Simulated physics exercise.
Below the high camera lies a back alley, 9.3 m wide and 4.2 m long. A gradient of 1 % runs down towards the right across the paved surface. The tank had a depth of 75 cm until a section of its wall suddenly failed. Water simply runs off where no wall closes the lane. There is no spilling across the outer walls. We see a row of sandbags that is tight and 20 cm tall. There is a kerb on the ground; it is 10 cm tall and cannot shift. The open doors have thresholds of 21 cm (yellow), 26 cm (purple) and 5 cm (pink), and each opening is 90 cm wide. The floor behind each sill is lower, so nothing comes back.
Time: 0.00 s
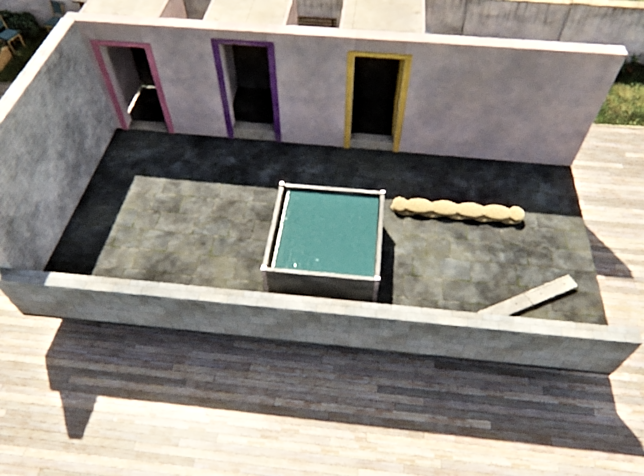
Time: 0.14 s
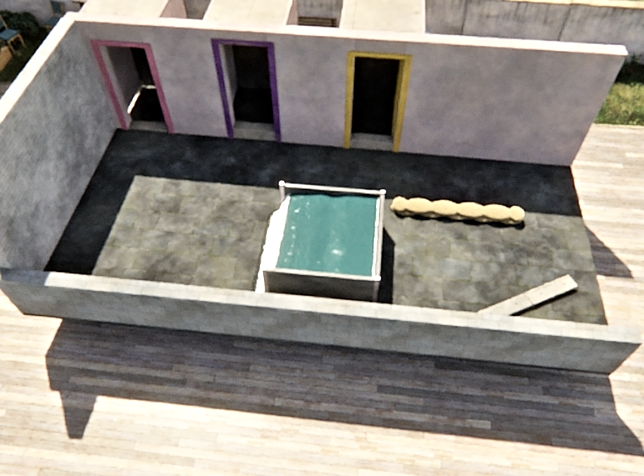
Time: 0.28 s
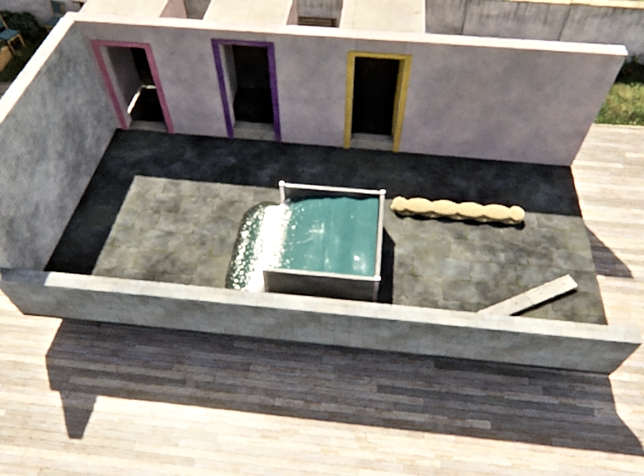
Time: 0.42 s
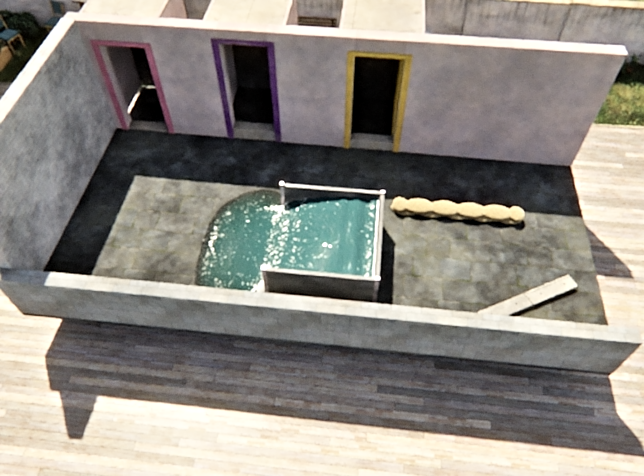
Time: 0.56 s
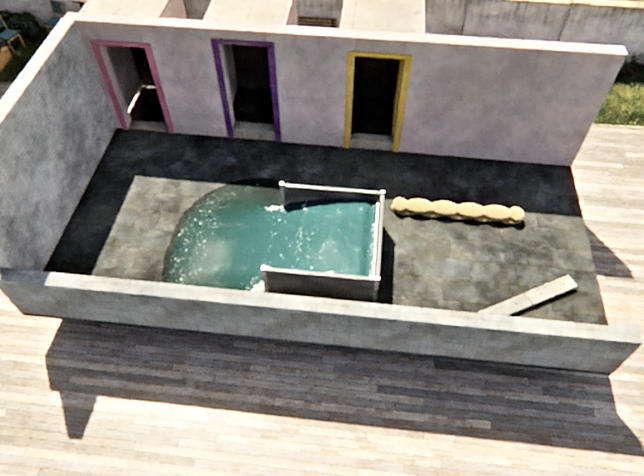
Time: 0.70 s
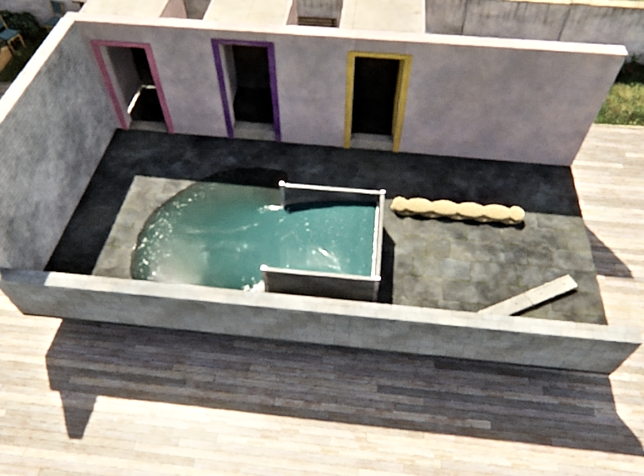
In a walled back alley with pink, purple and yellow doorways, a square tank of still green water sits beside a lumpy yellow barrier. Water pours out of the tank's left side, foaming onto the grey floor, then spreads leftward in a widening, rounded sheet as the level inside drops slightly.
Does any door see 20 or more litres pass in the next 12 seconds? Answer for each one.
Answer per door: The yellow door, no; the purple door, no; the pink door, yes.
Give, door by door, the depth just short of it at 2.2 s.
In centimetres, the yellow door gives 0, the purple door 4 and the pink door 11.
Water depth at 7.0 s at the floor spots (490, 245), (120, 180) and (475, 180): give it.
In that order: 0, 9 and 4 cm.
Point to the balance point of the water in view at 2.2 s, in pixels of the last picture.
Around (185, 235) in the last picture.
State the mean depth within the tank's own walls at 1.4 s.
Depth, averaged: Around 31 centimetres.
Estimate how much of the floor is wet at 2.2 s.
Around 40 per cent wet.
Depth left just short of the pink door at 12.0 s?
About 2.5 cm.
After 1.4 s water covers 35 % of the floor and is deepest (40 cm) near (38, 283); yellow door not reached, purple door not reached, pink door not reached.
After 2.2 s water covers 40 % of the floor and is deepest (43 cm) near (33, 292); yellow door not reached, purple door 4 cm at the sill, 0 L in, pink door 11 cm at the sill, 0 L in.
After 3.5 s water covers 45 % of the floor and is deepest (28 cm) near (117, 129); yellow door not reached, purple door 3 cm at the sill, 0 L in, pink door 24 cm at the sill, 98 L in.
After 7.0 s water covers 70 % of the floor and is deepest (13 cm) near (382, 210); yellow door 6 cm at the sill, 0 L in, purple door 9 cm at the sill, 0 L in, pink door 11 cm at the sill, 322 L in.
After 12.0 s water covers 85 % of the floor and is deepest (8 cm) near (222, 311); yellow door 4 cm at the sill, 0 L in, purple door 4 cm at the sill, 0 L in, pink door 3 cm at the sill, 341 L in.
